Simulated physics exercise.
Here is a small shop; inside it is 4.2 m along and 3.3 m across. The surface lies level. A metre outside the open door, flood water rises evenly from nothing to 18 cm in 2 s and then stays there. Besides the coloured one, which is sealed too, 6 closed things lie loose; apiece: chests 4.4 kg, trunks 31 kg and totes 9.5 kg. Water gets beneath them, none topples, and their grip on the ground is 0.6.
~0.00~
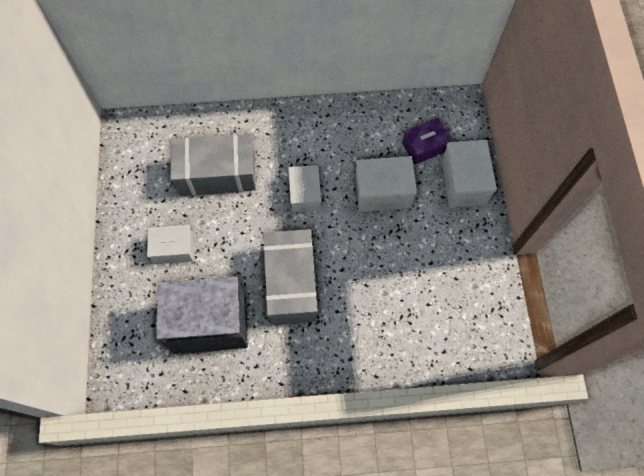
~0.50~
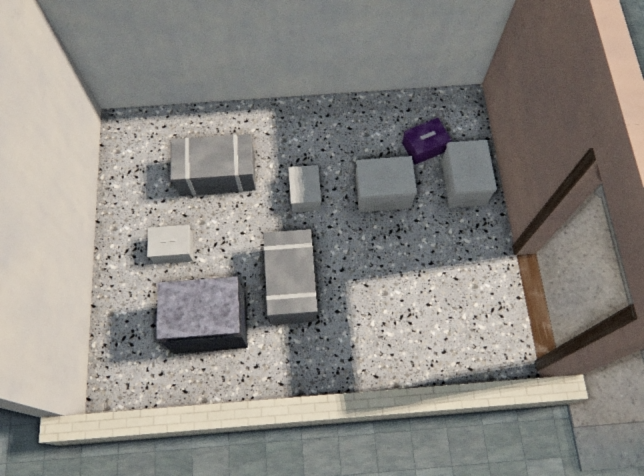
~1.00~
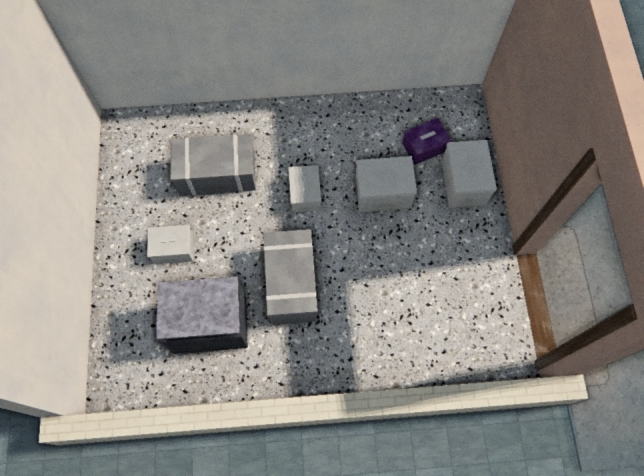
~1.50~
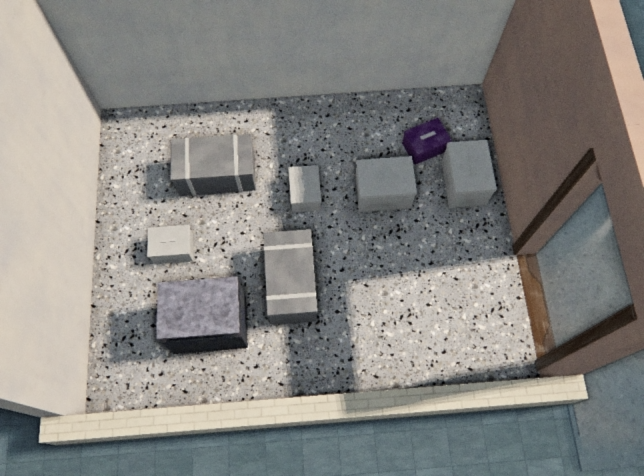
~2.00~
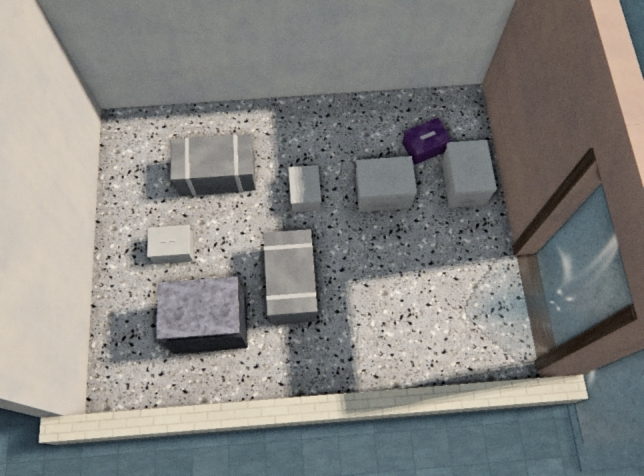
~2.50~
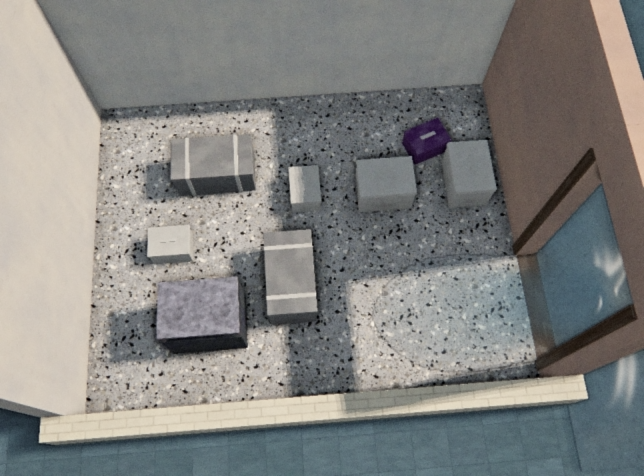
Water spreading over the paving outside a small room, then seeping through the right-hand doorway across the speckled floor, boxes staying still.
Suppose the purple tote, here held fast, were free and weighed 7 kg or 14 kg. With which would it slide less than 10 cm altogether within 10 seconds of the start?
Verdict: The lower weight is enough.
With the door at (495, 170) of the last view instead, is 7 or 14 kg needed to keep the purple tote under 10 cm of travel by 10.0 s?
Then neither load is enough.
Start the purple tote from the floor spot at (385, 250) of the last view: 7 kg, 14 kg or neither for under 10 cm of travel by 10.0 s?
Only the larger holds.
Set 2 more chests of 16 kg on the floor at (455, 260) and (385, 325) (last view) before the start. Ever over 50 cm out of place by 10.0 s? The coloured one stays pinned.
In that order: Over, over.
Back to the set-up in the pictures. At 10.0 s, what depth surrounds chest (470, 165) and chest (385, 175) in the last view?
Roughly 3 and 5 cm.
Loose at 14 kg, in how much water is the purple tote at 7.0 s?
Roughly 2 cm.
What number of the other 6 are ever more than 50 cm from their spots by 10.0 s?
That makes 1.
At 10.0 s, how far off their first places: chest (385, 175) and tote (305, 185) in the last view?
In that order: 100 cm, 5 cm.
After 3.5 s the purple tote would be 0 cm from its start with 7 kg and 0 cm from its start with 14 kg; 0 cm of water round it then.
After 4.5 s the purple tote would be 0 cm from its start with 7 kg and 0 cm from its start with 14 kg; 1 cm of water round it then.
After 7.0 s the purple tote would be 0 cm from its start with 7 kg and 0 cm from its start with 14 kg; 2 cm of water round it then.
After 10.0 s the purple tote would be 1 cm from its start with 7 kg and 0 cm from its start with 14 kg; 4 cm of water round it then.
